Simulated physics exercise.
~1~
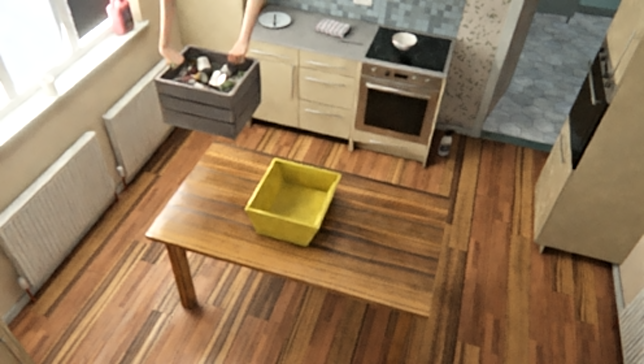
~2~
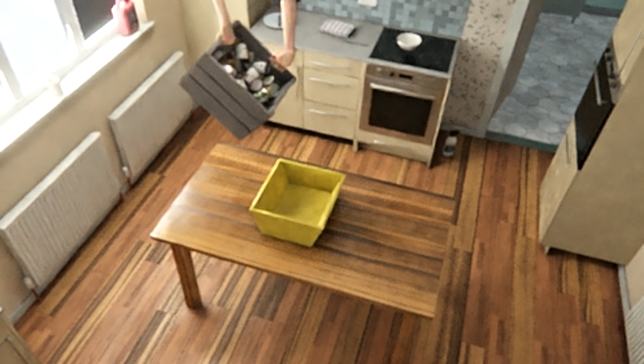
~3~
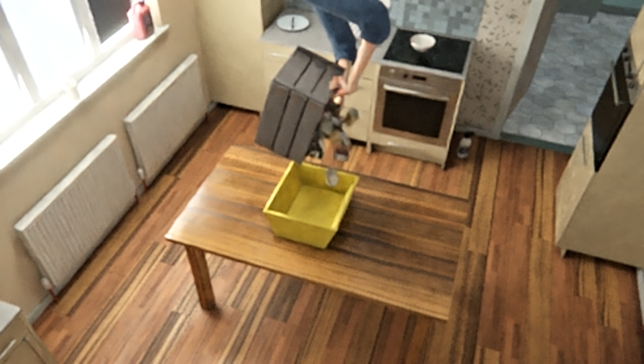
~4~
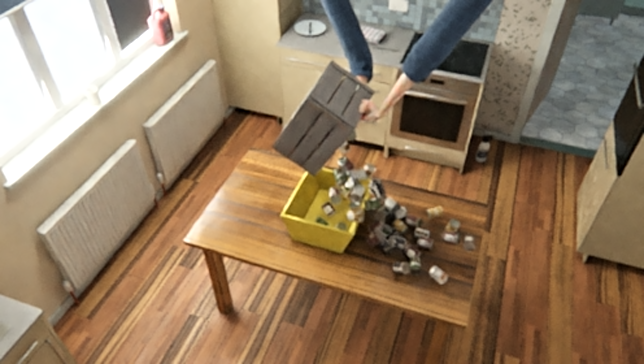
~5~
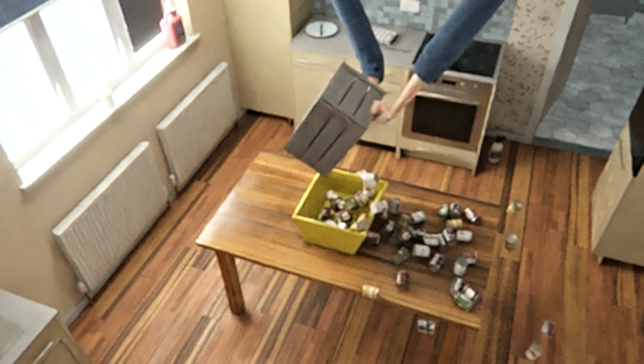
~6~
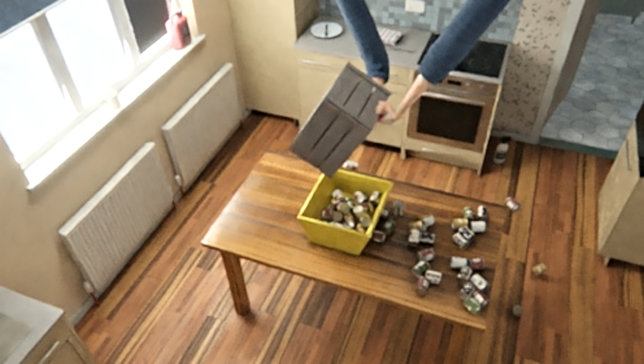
The clip opens on a pair of hands holding a grey crate of small tins above a wooden kitchen table, where a yellow carton sits. The hands tip the crate to the right, and the first tins slide out over its edge toward the carton. As it tilts further, nearly upside down, the tins pour out in a rush, many landing on the table to the right of the carton. Some roll off onto the floor while the carton fills. It ends with the crate held tipped, the carton heaped with tins, and others scattered across the table and floor.
